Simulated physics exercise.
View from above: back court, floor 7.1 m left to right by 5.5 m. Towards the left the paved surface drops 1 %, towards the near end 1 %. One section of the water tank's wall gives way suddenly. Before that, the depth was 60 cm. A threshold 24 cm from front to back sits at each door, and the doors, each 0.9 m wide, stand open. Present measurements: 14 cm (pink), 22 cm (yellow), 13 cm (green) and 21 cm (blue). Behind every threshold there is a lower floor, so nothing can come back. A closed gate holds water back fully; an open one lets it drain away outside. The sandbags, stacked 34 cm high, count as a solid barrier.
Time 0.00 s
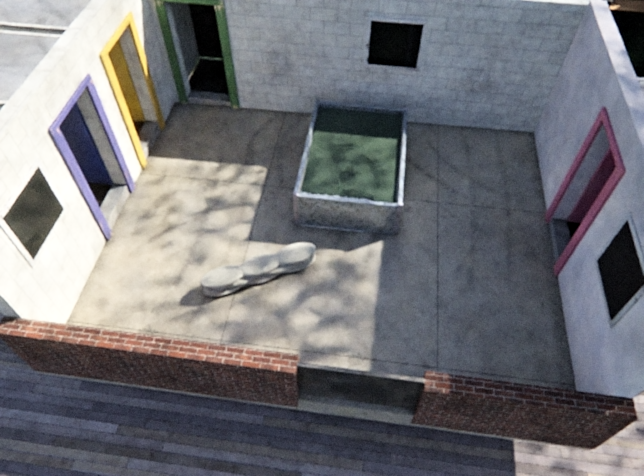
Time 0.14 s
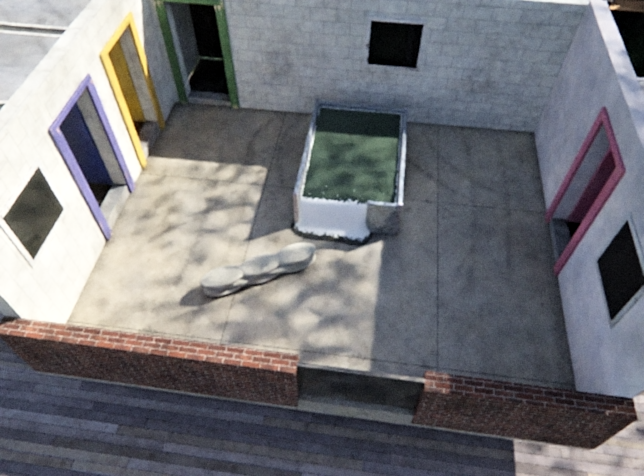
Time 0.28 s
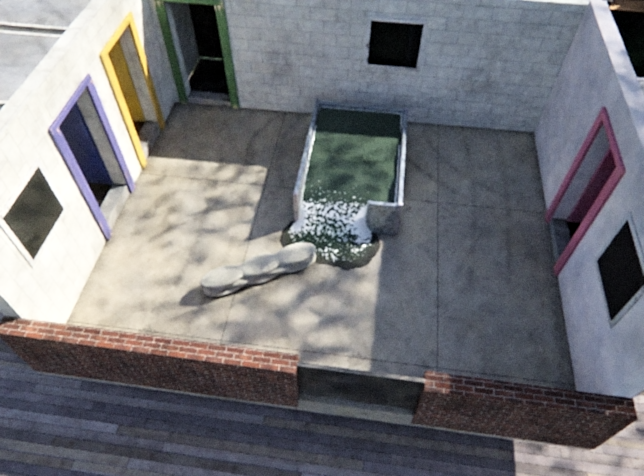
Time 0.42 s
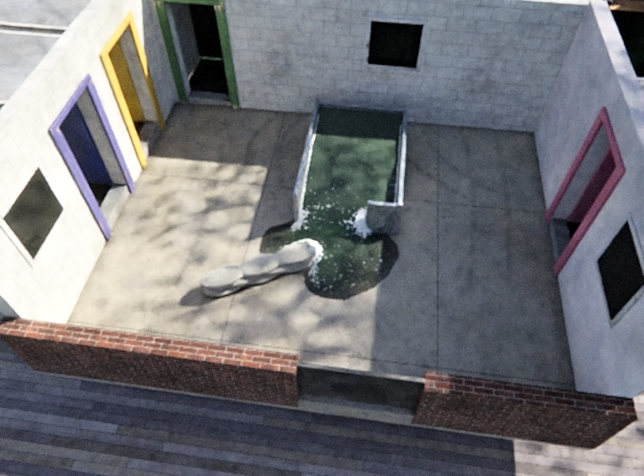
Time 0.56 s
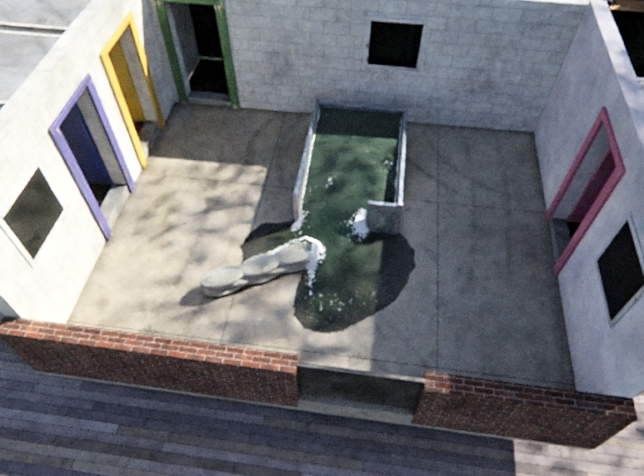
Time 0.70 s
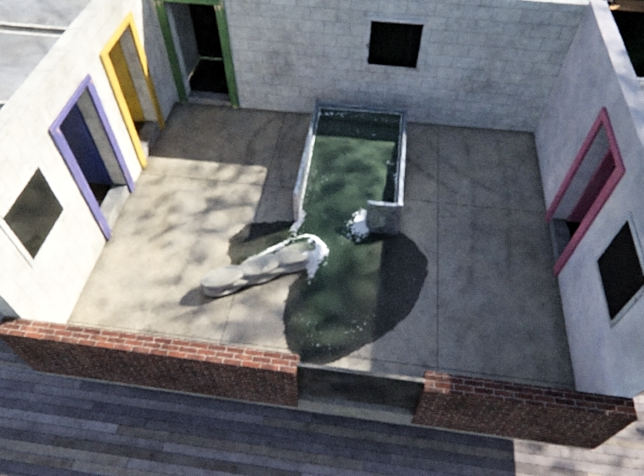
In a walled courtyard with colourful doorways, the near side of a raised water tank suddenly gave way, and dark green water poured out, foaming past a low pale barrier and spreading across the paving.
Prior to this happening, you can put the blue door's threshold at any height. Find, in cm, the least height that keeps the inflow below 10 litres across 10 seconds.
The least height is about 12 cm.
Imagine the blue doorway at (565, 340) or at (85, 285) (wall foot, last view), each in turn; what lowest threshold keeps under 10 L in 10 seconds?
In turn: Roughly 12.0 cm, roughly 16 cm.
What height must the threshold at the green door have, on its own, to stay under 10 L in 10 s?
Door green, min height approx. 7.0 cm.
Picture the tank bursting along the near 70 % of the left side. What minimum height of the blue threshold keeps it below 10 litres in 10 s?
A minimum of about 26 cm.
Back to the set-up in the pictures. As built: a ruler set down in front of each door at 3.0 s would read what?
Door by door in centimetres - pink 0, yellow 2, green 0, blue 14.
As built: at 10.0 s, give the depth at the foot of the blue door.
The depth there is around 7.5 cm.
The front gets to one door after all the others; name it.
Last in order comes the green door.
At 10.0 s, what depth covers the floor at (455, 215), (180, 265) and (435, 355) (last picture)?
Depths of roughly 3 cm, 7 cm and 6 cm, in that order.
After 1.4 s water covers 25 % of the floor, deepest (44 cm) near (308, 250); it has not reached the blue door.
After 3.0 s water covers 45 % of the floor, deepest (28 cm) near (576, 418); 14 cm at the blue door, 0 litres in over its 21 cm threshold.
After 10.0 s water covers 95 % of the floor, deepest (10 cm) near (54, 349); 8 cm at the blue door, 0 litres in over its 21 cm threshold.
At the blue door as built, the water arrived by 1.9 s and peaked near 15 cm at 2.2 s.
With a threshold of 10.5 cm, 17 litres would have come in within the 10 s; with 14 cm, 4 litres. So under 10 litres takes about 12 cm.
